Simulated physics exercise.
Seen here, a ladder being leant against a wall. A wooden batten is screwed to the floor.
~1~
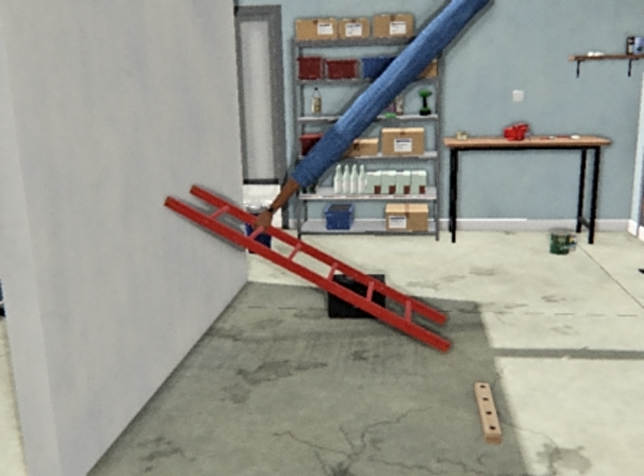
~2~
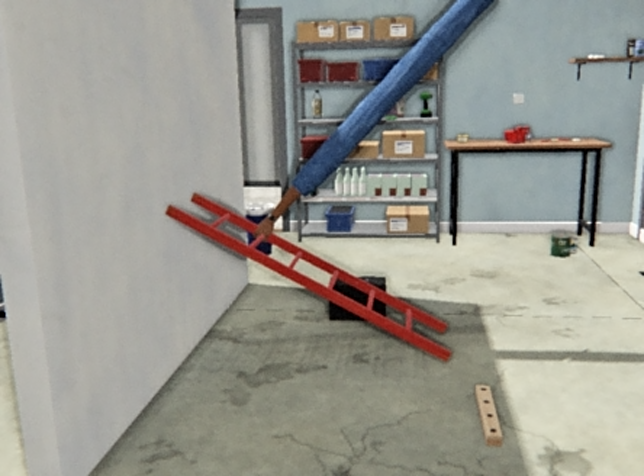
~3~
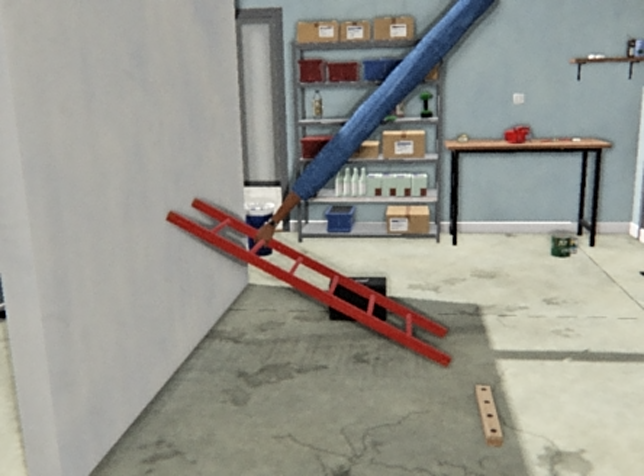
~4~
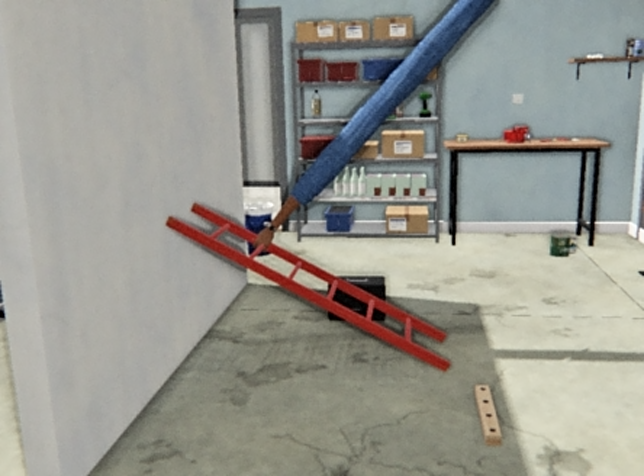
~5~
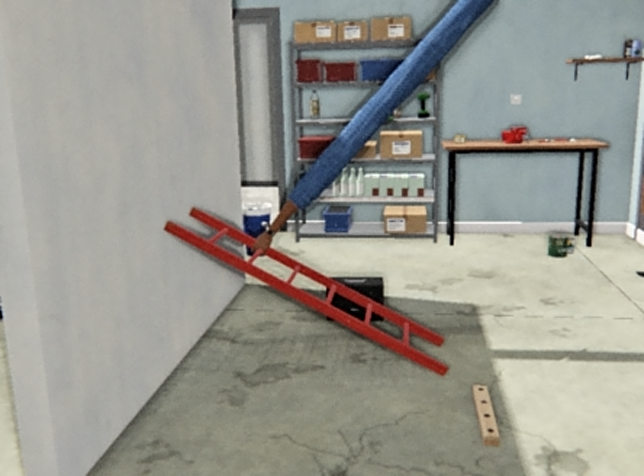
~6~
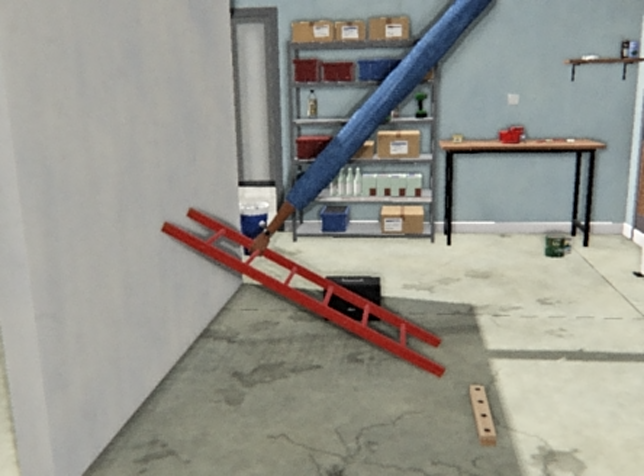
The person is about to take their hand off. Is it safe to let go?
In the end the red ladder slips down.
Then, 0.26 s on from there, red ladder turned 8° from its first pose near (317, 307).
Then, 0.40 s on from there, red ladder turned 24° from its first pose near (327, 345).
Then, 0.54 s on from there, red ladder turned 31° from its first pose near (328, 342).
In the end, the red ladder gives way at the feet, near (330, 354); the other things unmoved.
